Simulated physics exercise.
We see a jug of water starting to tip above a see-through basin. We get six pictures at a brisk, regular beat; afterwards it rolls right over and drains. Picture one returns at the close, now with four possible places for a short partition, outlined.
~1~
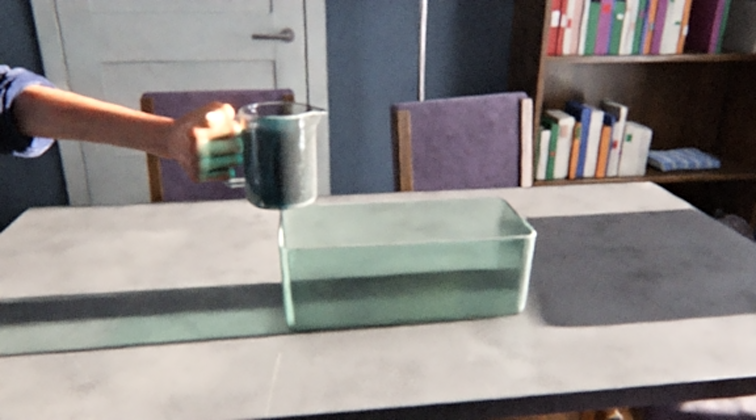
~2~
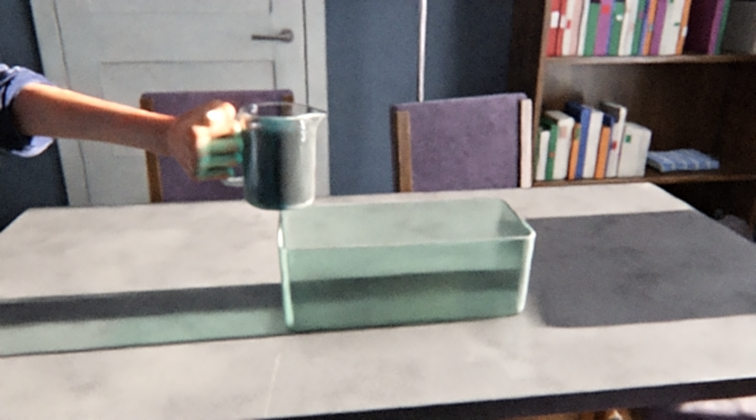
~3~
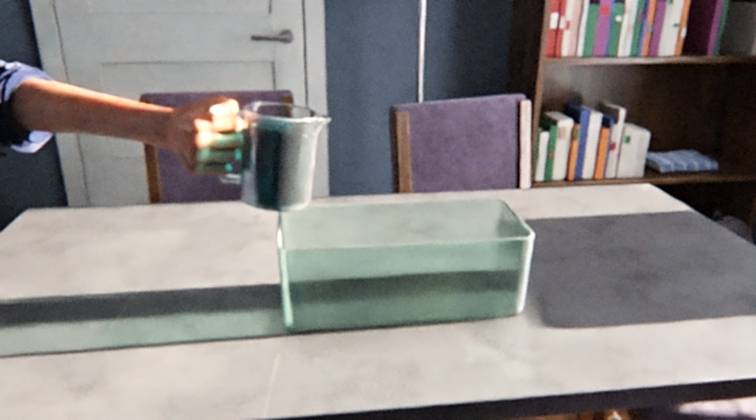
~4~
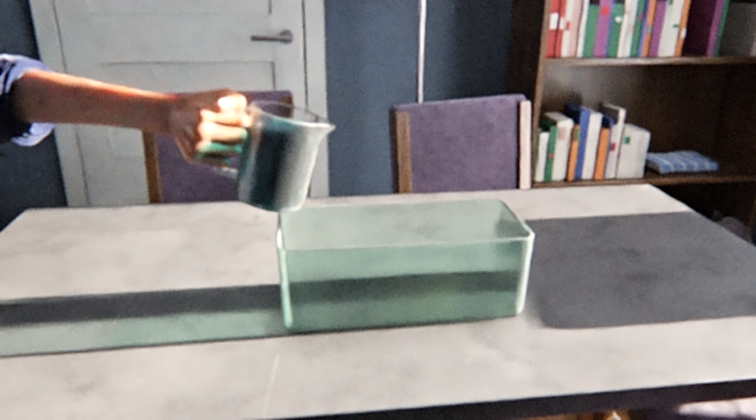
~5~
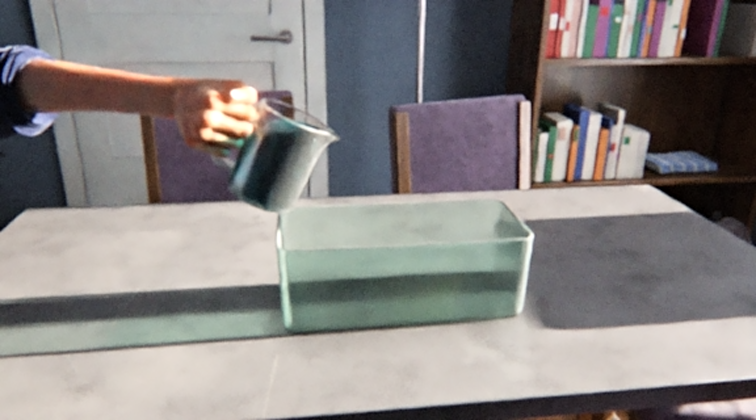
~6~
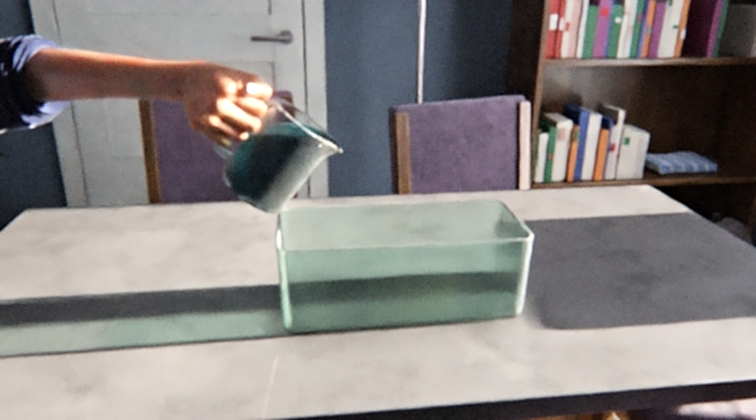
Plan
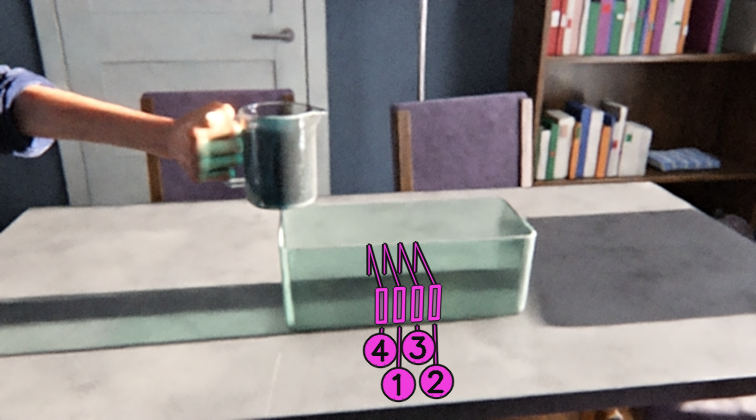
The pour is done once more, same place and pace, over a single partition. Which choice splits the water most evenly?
It is 4.
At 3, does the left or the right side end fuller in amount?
The left one.
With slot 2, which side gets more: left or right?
The left one.
On the marked copy, 1 at (399, 327); 2 at (434, 324); 3 at (417, 326); 4 at (381, 328).
With 1, about 92 % ends left of the wall and 7 % right of it.
With 2, about 93 % ends left of the wall and 4 % right of it; 3 % is lost outside.
With 3, about 94 % ends left of the wall and 4 % right of it.
With 4, about 51 % ends left of the wall and 48 % right of it.
